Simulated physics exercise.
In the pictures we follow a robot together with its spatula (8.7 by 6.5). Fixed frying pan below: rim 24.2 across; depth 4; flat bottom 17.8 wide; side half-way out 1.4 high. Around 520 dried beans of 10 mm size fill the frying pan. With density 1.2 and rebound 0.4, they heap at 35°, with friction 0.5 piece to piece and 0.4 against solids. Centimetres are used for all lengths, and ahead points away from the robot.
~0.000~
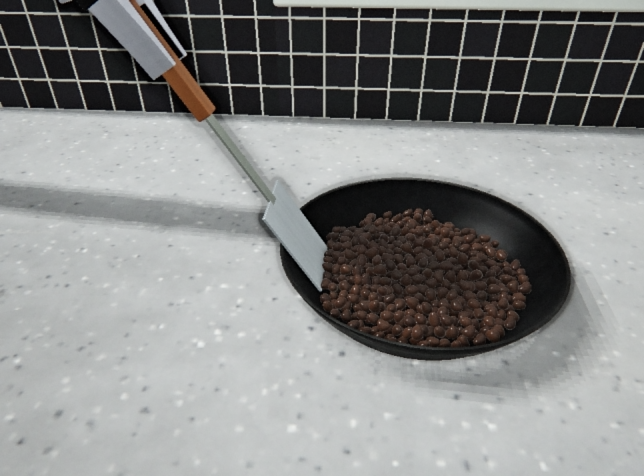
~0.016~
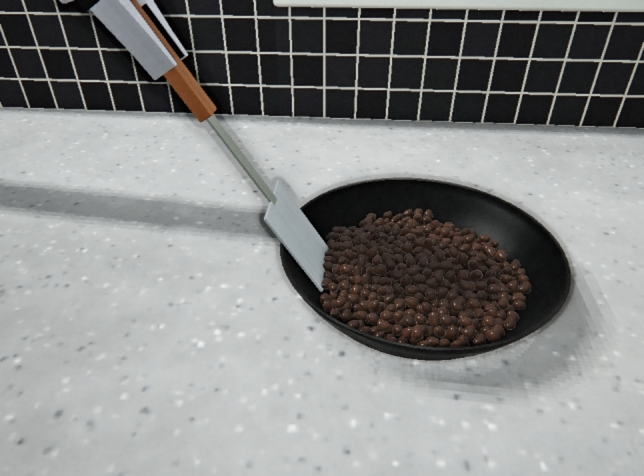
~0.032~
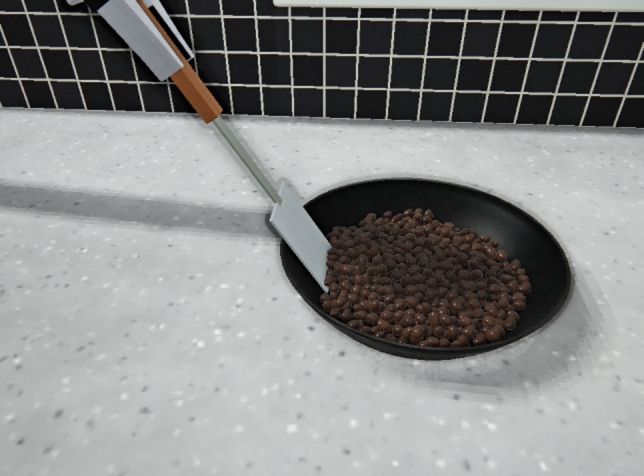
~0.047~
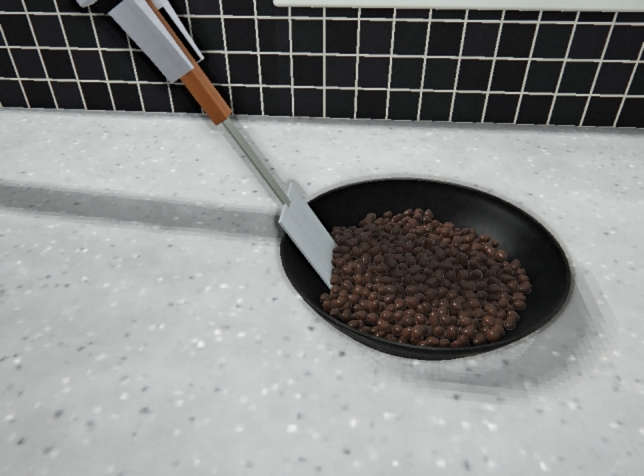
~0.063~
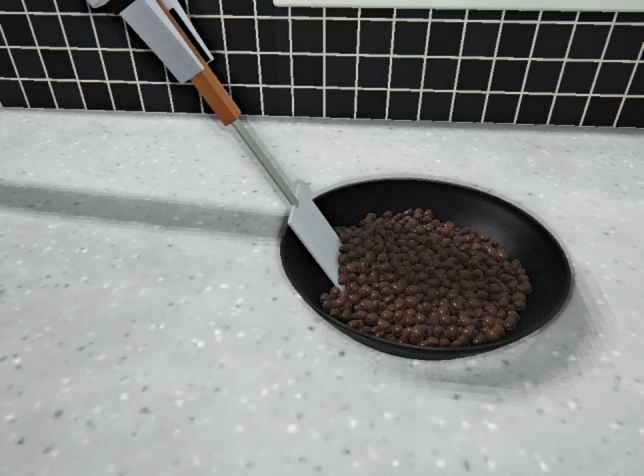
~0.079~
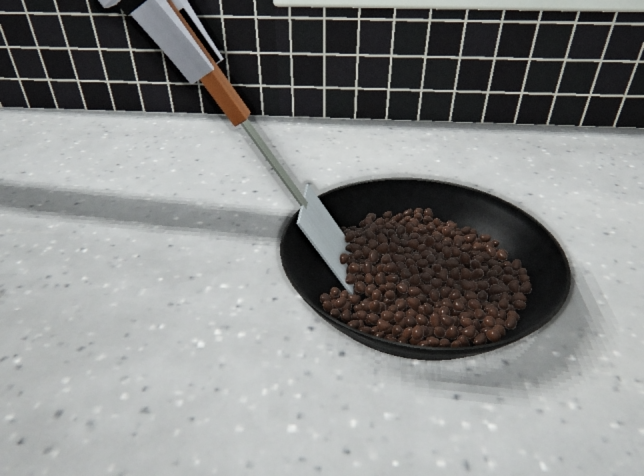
A spatula held by a robot slid slowly a short way to the right inside a black frying pan, pressing into the left edge of a heap of dark brown beans and nudging them slightly.
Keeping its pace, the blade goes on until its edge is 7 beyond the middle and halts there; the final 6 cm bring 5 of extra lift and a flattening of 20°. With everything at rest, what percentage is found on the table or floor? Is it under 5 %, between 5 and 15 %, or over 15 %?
It is under 5 %.
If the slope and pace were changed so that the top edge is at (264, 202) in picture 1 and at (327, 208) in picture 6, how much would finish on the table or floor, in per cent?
Close to 10 in a hundred.
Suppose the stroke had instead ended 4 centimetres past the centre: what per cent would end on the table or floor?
It would be near 0 per cent.
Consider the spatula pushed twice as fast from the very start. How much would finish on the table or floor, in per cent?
I'd reckon close to 10 per cent.
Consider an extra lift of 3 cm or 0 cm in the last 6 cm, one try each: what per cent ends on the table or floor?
Roughly 0 % and then 5 %.
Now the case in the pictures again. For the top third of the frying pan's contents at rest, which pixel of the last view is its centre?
You'll find it at about (512, 263).
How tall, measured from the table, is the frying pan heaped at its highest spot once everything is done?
About 5.0 cm above the table.
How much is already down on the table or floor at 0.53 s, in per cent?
0 per cent.
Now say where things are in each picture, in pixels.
The spatula top edge at (271, 198), sloping 58°; upper third of the load around (413, 264), from x 325 to 525, top at y 215; 519 in the frying pan, in the first frame.
The spatula top edge at (272, 198), sloping 58°; upper third of the load around (413, 264), from x 325 to 525, top at y 215, in the second frame.
The spatula top edge at (277, 200), sloping 58°; upper third of the load around (413, 264), from x 325 to 525, top at y 215, in the third frame.
The spatula top edge at (286, 201), sloping 58°; upper third of the load around (408, 261), from x 325 to 525, top at y 215, in the fourth frame.
The spatula top edge at (294, 202), sloping 58°; upper third of the load around (406, 259), from x 325 to 525, top at y 215, in the fifth frame.
The spatula top edge at (303, 202), sloping 58°; upper third of the load around (413, 260), from x 325 to 525, top at y 210; 519 in the frying pan, in the sixth frame.
After 0.18 s, sloping 58°, highest piece 4 above the table; 519 in the frying pan.
After 0.28 s, sloping 49°, highest piece 5 above the table; 519 in the frying pan.
After 0.53 s, sloping 38°, highest piece 5 above the table; 518 in the frying pan, 1 on the table or floor.
After 1.58 s, sloping 38°, highest piece 5 above the table; 518 in the frying pan, 1 on the table or floor.
In the end, 518 in the frying pan, 1 on the table or floor. That is 0 % on the table or floor.
